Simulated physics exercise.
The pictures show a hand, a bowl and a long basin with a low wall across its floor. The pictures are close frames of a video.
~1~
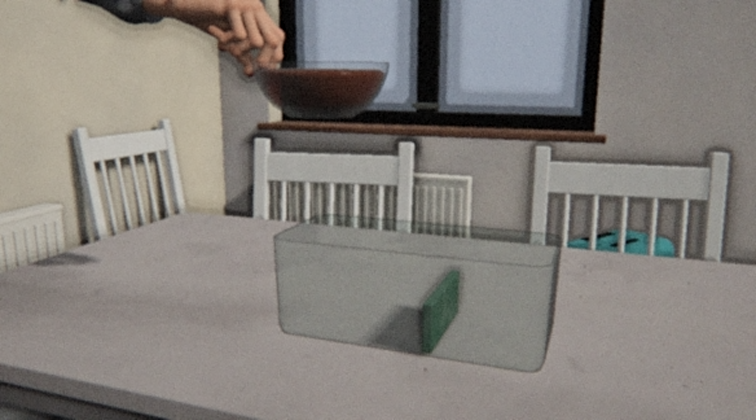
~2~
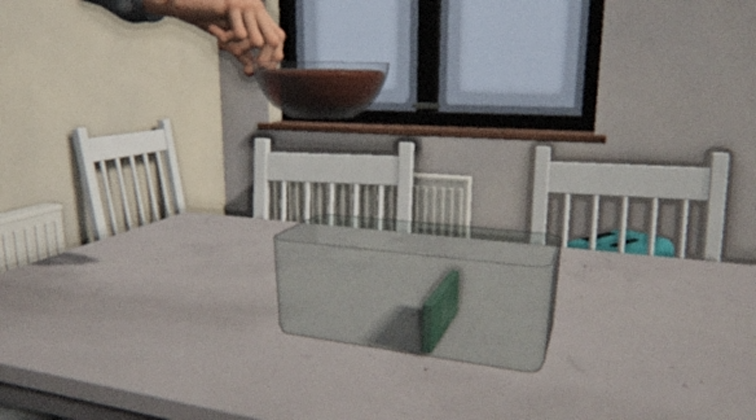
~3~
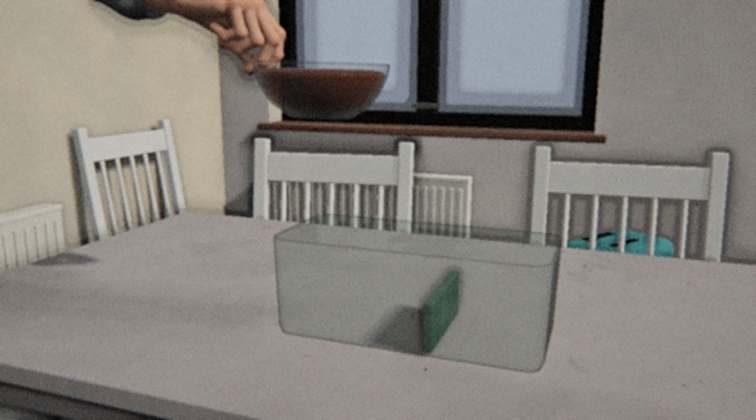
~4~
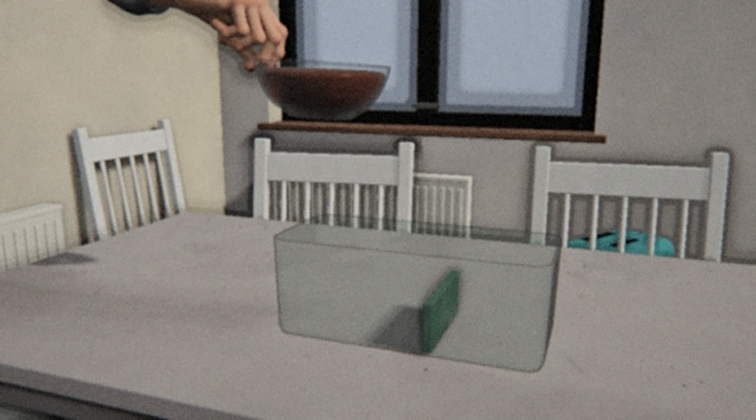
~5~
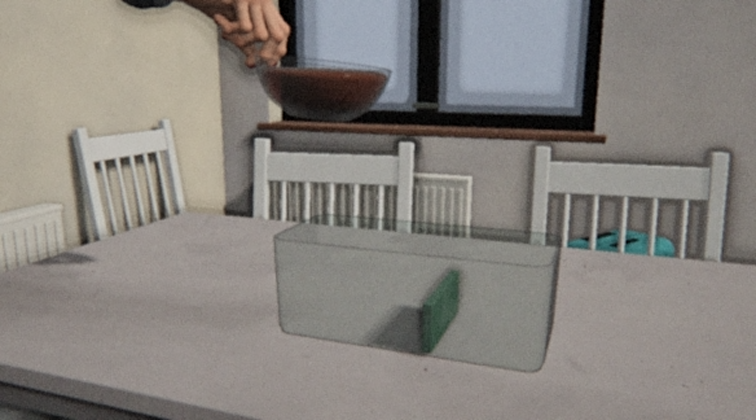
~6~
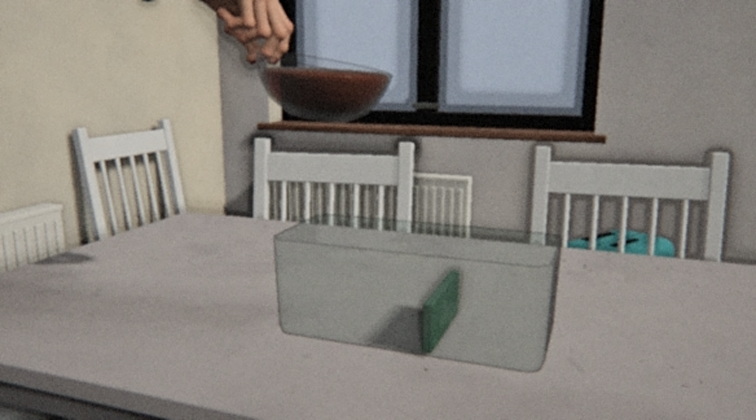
A hand slowly tilts a glass bowl of dark liquid slightly rightward above a clear basin.
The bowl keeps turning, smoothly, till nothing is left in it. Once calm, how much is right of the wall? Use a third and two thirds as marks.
The share right of the wall is between a third and two thirds.
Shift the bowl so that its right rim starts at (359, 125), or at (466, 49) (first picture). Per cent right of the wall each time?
In turn 0 and 85 in a hundred.
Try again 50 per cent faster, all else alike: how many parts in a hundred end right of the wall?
It comes to 35 per cent or so.
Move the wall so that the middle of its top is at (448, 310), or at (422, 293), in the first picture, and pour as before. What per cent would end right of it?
In turn 45 and 70 in a hundred.
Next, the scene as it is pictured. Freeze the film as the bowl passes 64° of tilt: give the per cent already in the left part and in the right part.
Near 10 on the left, 15 on the right.
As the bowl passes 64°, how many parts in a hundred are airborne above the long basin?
Close to 45 per cent.
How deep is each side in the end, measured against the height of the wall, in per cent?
Left about 20, right about 40.
A moment on, the bowl is tipped part way and 34 per cent is still to pour, 8 is left of the wall and 14 right of it.
Next, the bowl is tipped on its side and 0 per cent is still to pour, 47 is left of the wall and 48 right of it.
Then the bowl is tipped right over and 0 per cent is still to pour, 50 is left of the wall and 48 right of it.
Later the bowl is tipped right over and 0 per cent is still to pour, 50 is left of the wall and 48 right of it.
In the end 50 per cent lies left of the wall, 48 right of it and 1 outside.
